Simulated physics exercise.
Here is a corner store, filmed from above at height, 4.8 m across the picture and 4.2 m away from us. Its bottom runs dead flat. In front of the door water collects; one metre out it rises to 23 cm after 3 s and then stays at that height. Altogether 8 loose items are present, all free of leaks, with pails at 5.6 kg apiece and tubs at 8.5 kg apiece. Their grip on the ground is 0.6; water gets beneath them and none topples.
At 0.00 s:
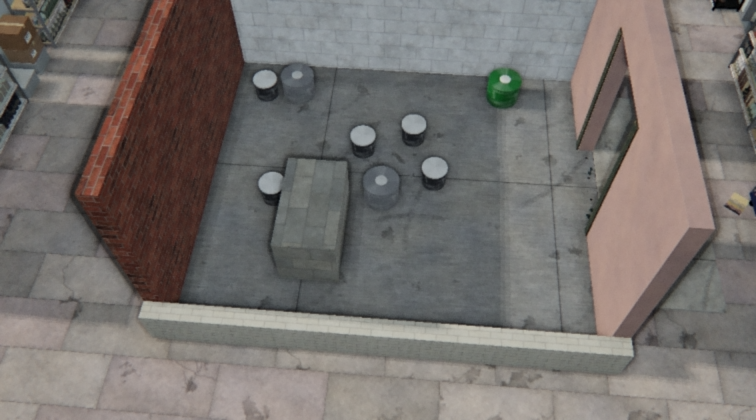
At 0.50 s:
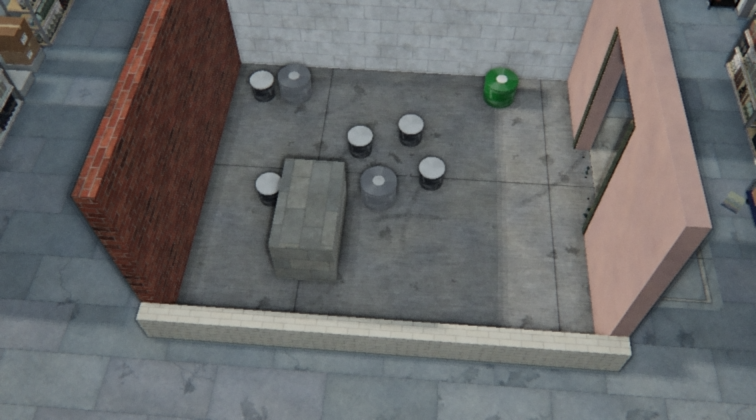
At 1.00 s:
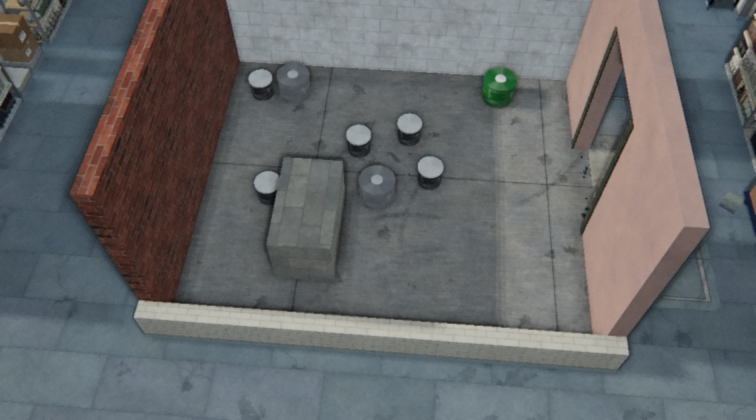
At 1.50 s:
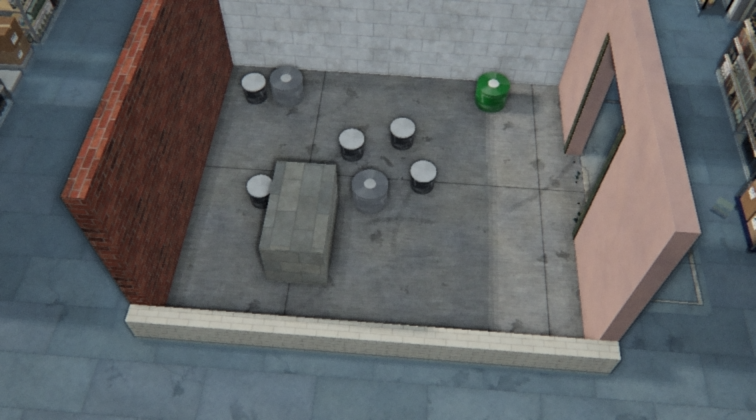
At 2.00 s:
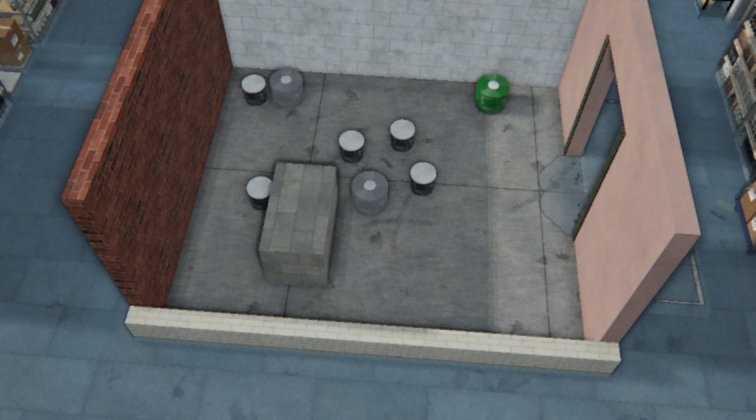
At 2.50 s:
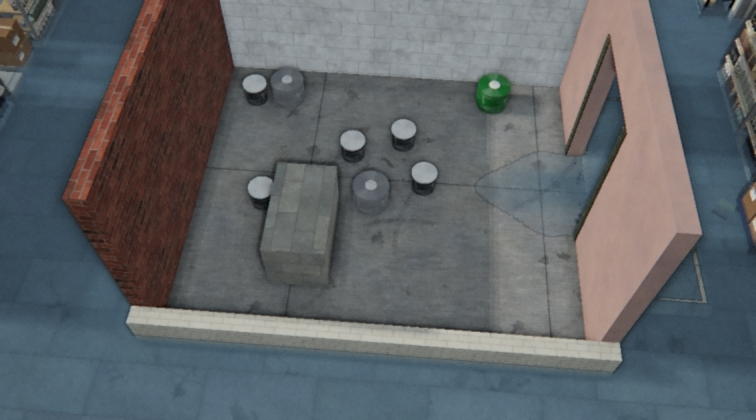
Water is the only thing that moves inside this corner store, seen from high above, first absent, then showing as a faint patch by the doorway at right and spreading a little way left across the flat grey floor. A red brick wall stands left and a pink one right, with white-topped pails, grey tubs, a stone-coloured block and a green tub between, all still. The camera shifts slightly, while the paving outside turns from pinkish grey to blue.
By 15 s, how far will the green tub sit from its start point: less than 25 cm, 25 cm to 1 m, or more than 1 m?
25 cm to 1 m.
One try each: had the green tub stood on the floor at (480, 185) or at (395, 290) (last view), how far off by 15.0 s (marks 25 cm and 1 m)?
Taking them in order, it is swept well off and then it is swept well off.
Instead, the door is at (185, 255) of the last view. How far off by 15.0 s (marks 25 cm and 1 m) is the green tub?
The green tub drifts well away.
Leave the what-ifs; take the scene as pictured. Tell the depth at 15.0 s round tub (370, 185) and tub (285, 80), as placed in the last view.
Roughly 15 and 17 cm.
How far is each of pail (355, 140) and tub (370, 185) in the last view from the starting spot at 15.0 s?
In that order: 200 cm, 200 cm.
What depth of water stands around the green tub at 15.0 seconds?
The depth there is around 7 cm.
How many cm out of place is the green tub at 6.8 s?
About 0 cm out of place.
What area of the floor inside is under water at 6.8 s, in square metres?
About 17 m2 is covered.
After 3.5 s the green tub is near (495, 85), 0.0 m from its start, aground; 0 afloat.
After 6.8 s the green tub is near (495, 85), 0.0 m from its start, aground; 4 afloat.
After 11.0 s the green tub is near (495, 85), 0.0 m from its start, aground; 7 afloat.
After 15.0 s the green tub is near (521, 119), 0.7 m from its start, afloat; 8 afloat.
